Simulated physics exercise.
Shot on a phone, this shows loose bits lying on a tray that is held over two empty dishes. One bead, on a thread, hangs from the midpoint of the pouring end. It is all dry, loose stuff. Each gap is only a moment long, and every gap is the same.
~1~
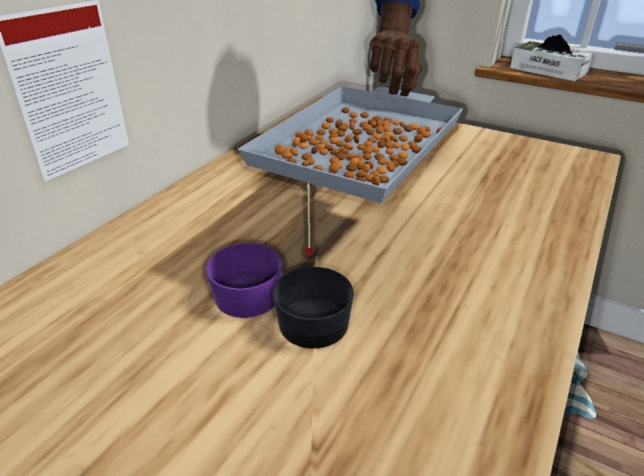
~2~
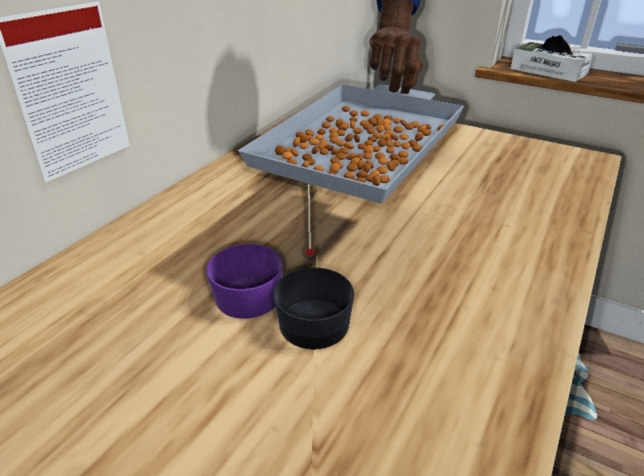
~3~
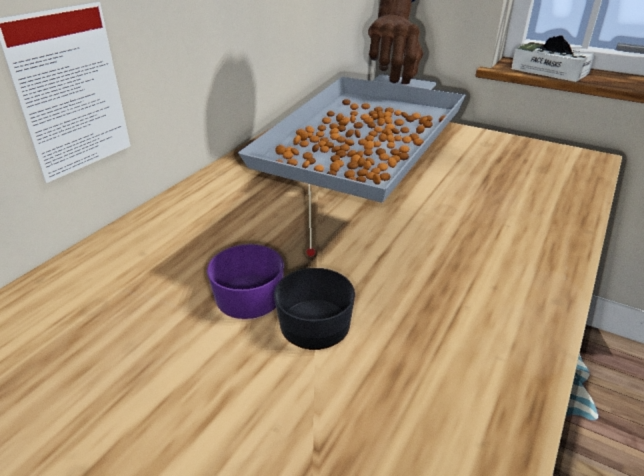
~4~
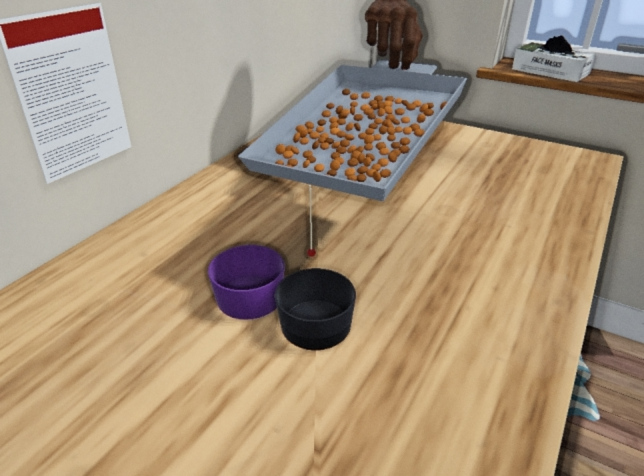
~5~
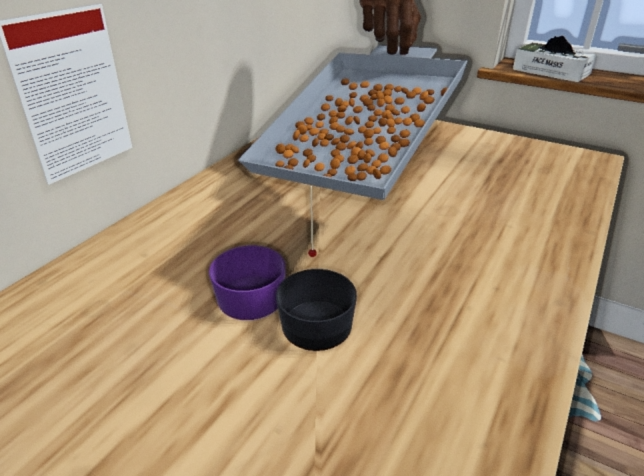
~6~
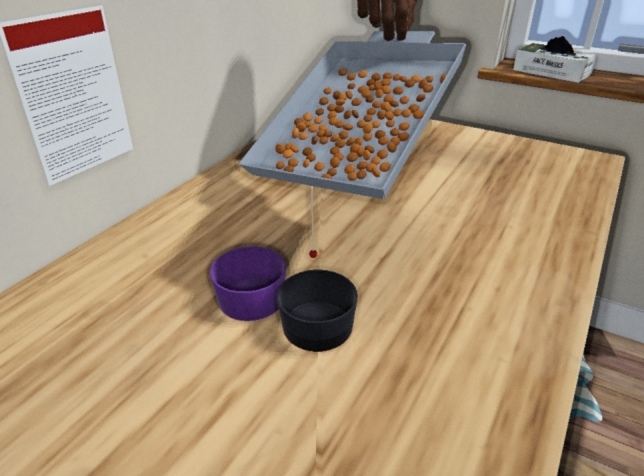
On a wooden table by a window, a hand held a grey tray of small orange-brown bits above a purple dish and a black one, then slowly raised its far end, tilting it toward them.
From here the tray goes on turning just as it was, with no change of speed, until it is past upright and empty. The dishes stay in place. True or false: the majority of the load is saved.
True.
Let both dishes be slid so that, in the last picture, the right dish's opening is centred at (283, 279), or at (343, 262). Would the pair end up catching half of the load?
Result, first setup: The bulk; second setup: The minor share.
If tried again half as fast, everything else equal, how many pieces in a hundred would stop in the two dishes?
About 90 in a hundred.
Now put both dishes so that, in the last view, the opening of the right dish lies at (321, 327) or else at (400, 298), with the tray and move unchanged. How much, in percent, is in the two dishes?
First position: Some 20 %; second position: Some 0 %.
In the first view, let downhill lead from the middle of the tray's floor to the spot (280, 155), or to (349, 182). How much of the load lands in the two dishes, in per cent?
In order: About 30, then 50 percent.
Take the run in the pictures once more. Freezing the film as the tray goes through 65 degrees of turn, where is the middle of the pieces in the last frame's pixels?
I'd put it at about (293, 165).
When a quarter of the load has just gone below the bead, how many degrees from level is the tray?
It is at around 85 degrees.
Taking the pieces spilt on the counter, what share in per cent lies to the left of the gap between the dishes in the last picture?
That would be roughly 90 per cent.
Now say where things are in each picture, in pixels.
The first frame shows corners of the pouring end (246, 148) and (382, 184), level; middle of the load (361, 147), bits of cat kibble; left dish (223, 299); right dish (293, 329); bead on its thread (310, 251).
The second frame shows corners of the pouring end (246, 149) and (382, 185), level; middle of the load (362, 146).
The third frame shows corners of the pouring end (246, 151) and (382, 184), tipped barely, lowest at the left corner; middle of the load (362, 142).
The fourth frame shows corners of the pouring end (246, 154) and (382, 184), tipped a little, lowest at the left corner; middle of the load (363, 136).
The fifth frame shows corners of the pouring end (246, 158) and (381, 184), tipped clearly, lowest at the left corner; middle of the load (362, 130).
The sixth frame shows corners of the pouring end (246, 161) and (380, 184), tipped clearly, lowest at the left corner; middle of the load (361, 124); left dish (227, 303); right dish (297, 332).
Just after the last frame, tray tipped steeply; every one on the tray.
A moment on, tray tipped past a quarter turn; roughly a quarter on the tray; about a tenth in the right dish; roughly a third in the left dish; about a tenth outside both; roughly a quarter in the air.
Further on, tray tipped past a quarter turn; roughly a quarter in the right dish; roughly two thirds in the left dish; about a tenth outside both.
When it is over, tray tipped past a quarter turn; roughly a quarter in the right dish; roughly two thirds in the left dish; about a tenth outside both.
